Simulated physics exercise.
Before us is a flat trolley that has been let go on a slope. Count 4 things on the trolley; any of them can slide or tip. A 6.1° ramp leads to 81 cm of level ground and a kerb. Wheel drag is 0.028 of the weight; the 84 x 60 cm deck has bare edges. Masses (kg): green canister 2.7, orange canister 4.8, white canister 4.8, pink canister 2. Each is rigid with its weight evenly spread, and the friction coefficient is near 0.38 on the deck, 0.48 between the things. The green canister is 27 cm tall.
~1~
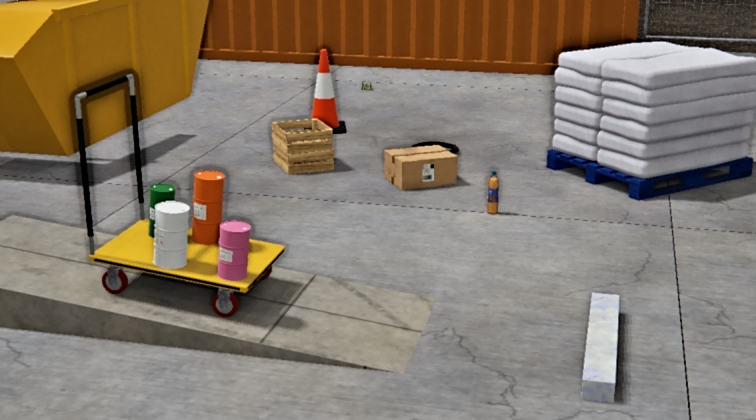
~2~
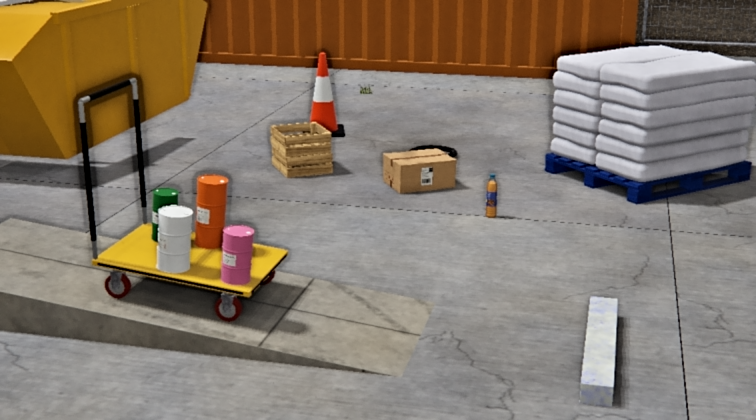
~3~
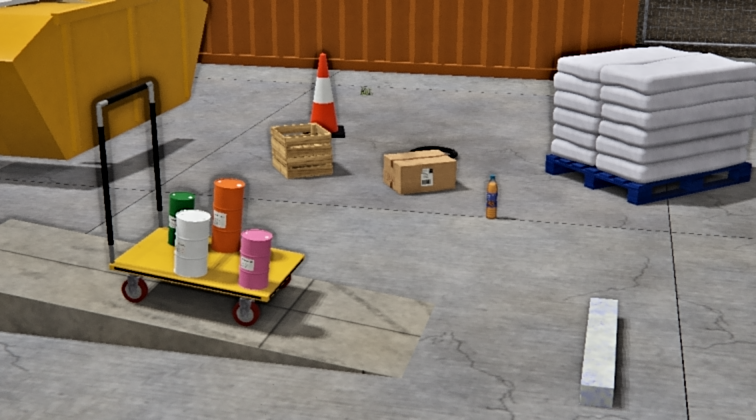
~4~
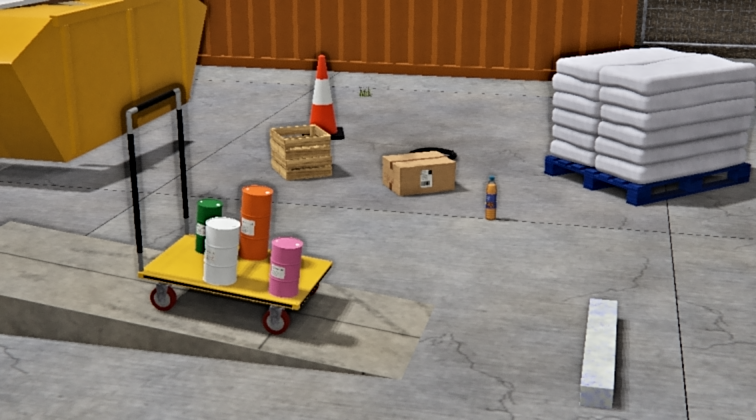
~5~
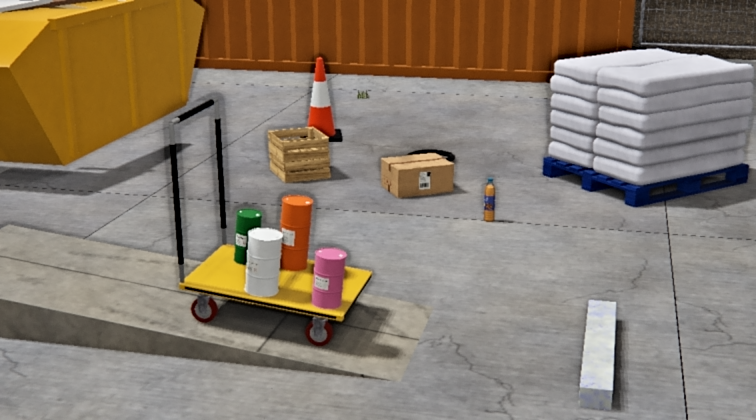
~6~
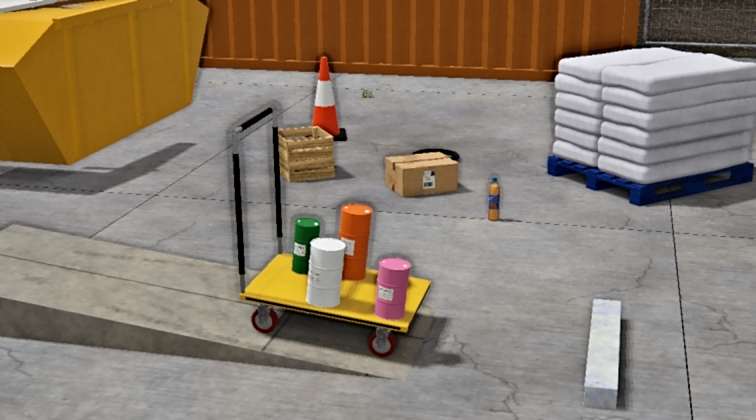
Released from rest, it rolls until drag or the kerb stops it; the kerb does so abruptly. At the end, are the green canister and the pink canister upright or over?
The green canister stays upright and the pink canister tips over.
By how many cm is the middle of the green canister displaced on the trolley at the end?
Some 20 cm.
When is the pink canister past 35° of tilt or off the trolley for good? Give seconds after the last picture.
At about 0.8 s.
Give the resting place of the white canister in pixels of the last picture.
Around (550, 302).
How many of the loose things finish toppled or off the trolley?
In all, 1.
Then, 0.60 s later than the last frame, 13 cm to the kerb.
Then, 0.80 s later than the last frame, trolley at the kerb; pink canister 8 cm from its spot near (600, 310); green canister 8 cm from its spot near (492, 275); orange canister 8 cm from its spot.
Then, 1.00 s later than the last frame, trolley at the kerb; pink canister now off the trolley; green canister 19 cm from its spot near (513, 276); orange canister 19 cm from its spot.
When it is over, off the trolley and tipped over, pink canister; not toppled but over 10 cm from the start, green canister, orange canister and white canister. End places, in pixels of the last picture, green canister near (514, 277), pink canister near (651, 366).
